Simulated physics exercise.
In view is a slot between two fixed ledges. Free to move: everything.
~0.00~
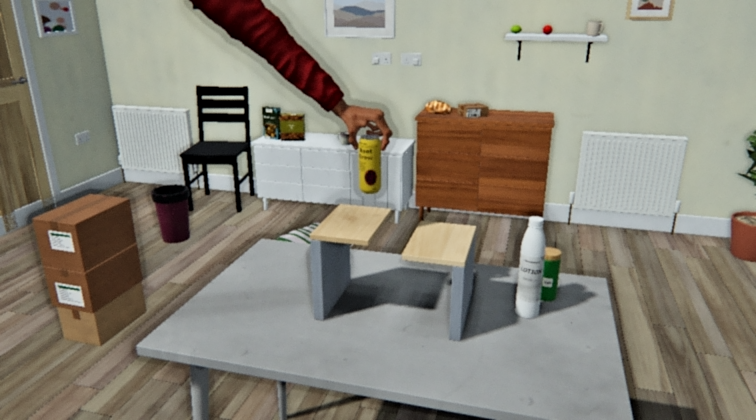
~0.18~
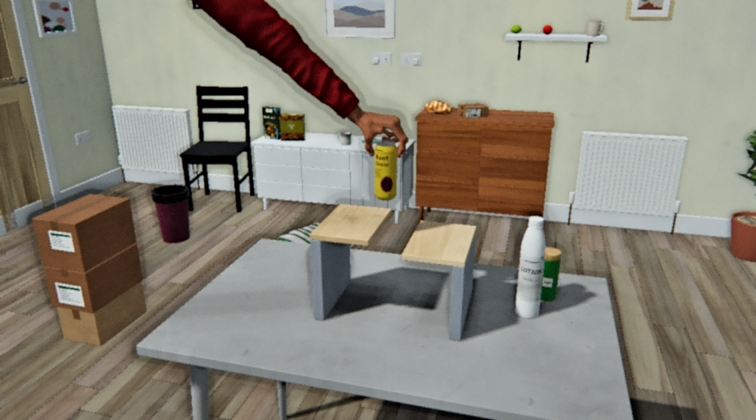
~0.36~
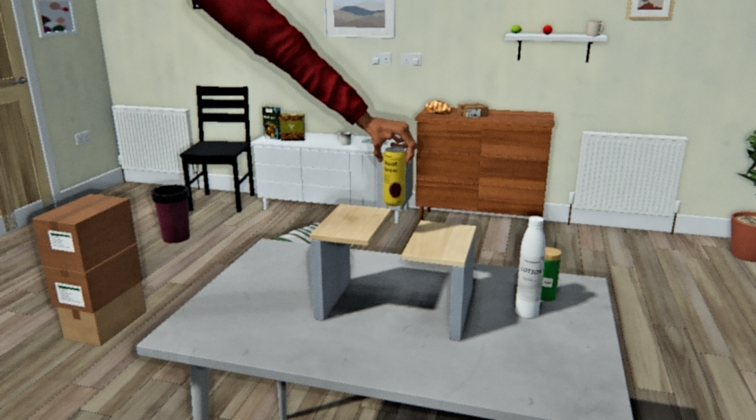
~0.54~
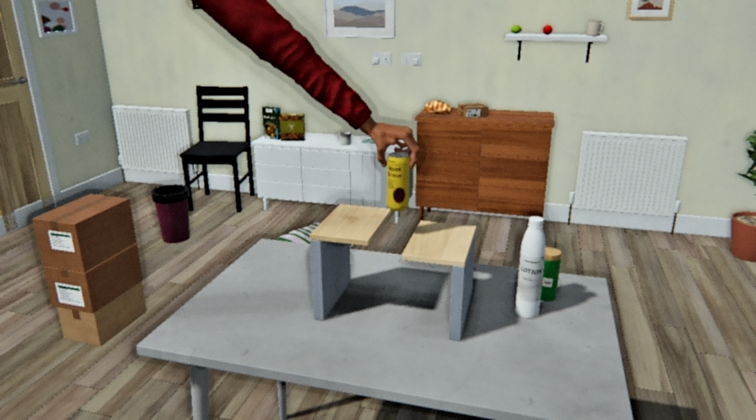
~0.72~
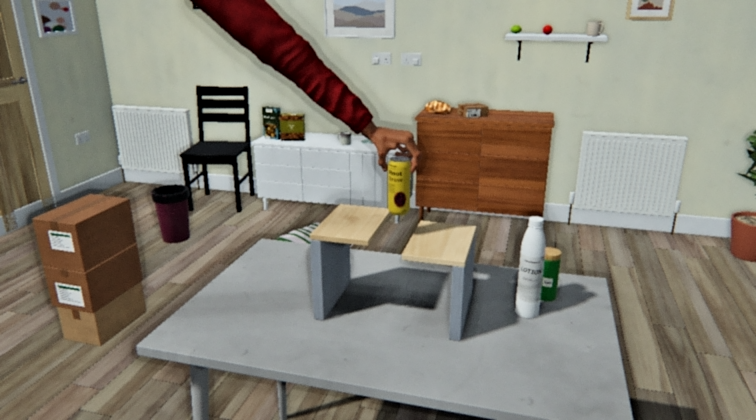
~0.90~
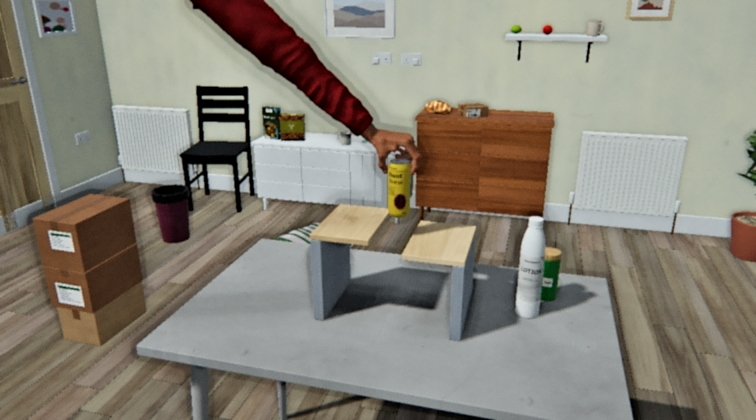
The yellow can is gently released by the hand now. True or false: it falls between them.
True.
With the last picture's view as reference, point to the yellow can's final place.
Pretty much around (398, 285), I'd say.
After 1.10 s, yellow can slid about its own width near (399, 206).
After 1.20 s, yellow can slid well along near (398, 256).
After 1.30 s, yellow can slid well along near (398, 282).
At rest (1.9 s), moved from the start, yellow can; the other 2 in place. Seen from the same camera at the end, yellow can near (398, 285). The can reaches the table.
